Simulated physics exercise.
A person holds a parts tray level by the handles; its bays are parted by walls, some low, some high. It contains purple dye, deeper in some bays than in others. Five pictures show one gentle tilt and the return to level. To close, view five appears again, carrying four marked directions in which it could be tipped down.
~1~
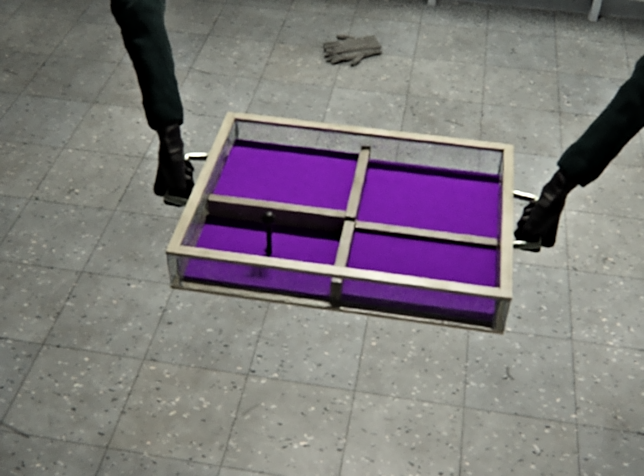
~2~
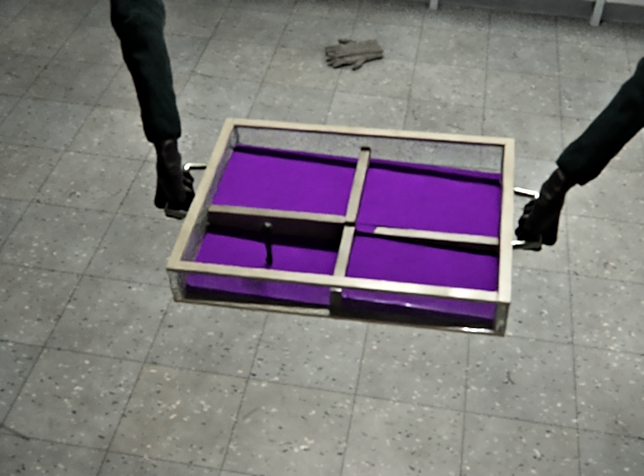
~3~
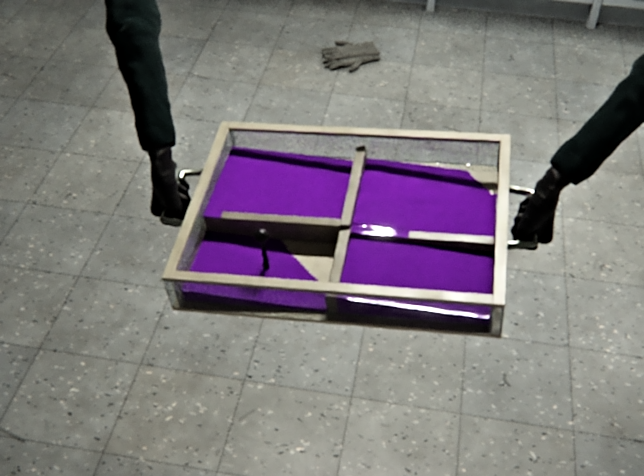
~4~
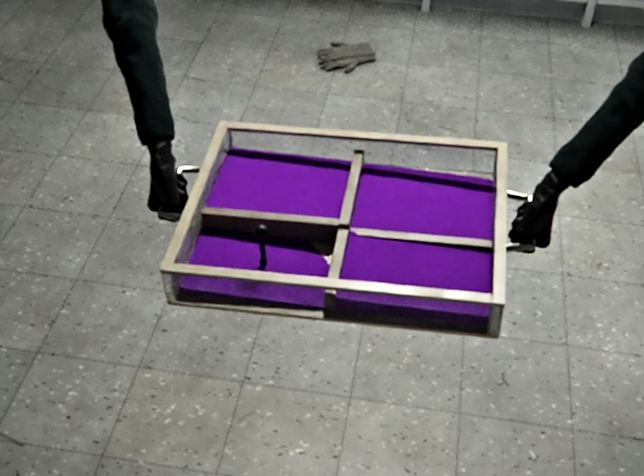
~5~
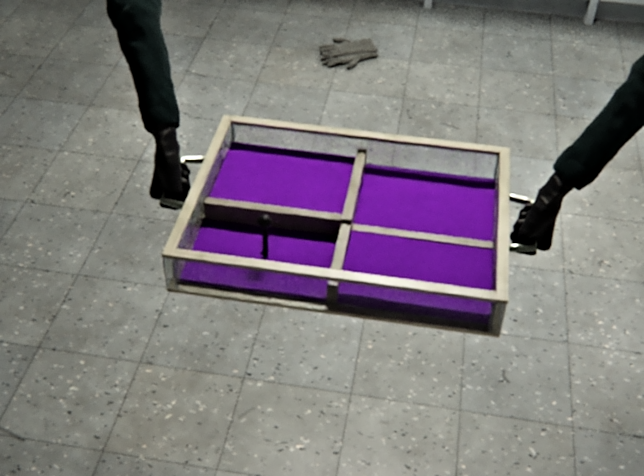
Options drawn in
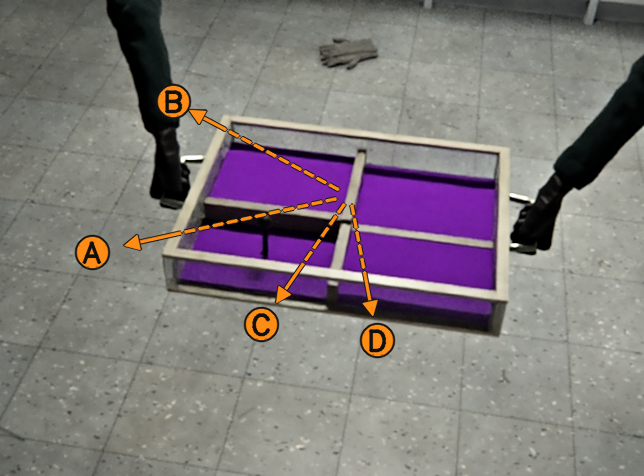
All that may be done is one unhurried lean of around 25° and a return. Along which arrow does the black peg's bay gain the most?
I would pick arrow C.
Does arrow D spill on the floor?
Yes.
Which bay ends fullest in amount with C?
It is the front left one.
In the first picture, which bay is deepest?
That is the back left bay.
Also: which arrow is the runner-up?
It is A.
On the marked copy, A ends at (129, 244); B ends at (194, 112); C ends at (279, 297); D ends at (371, 310).
With A, about 26 % of the liquid ends in the peg's bay; about 60 % goes over the rim.
With B, about 7 % of the liquid ends in the peg's bay; about 55 % goes over the rim.
With C, about 39 % of the liquid ends in the peg's bay; about 36 % goes over the rim.
With D, about 14 % of the liquid ends in the peg's bay; about 35 % goes over the rim.
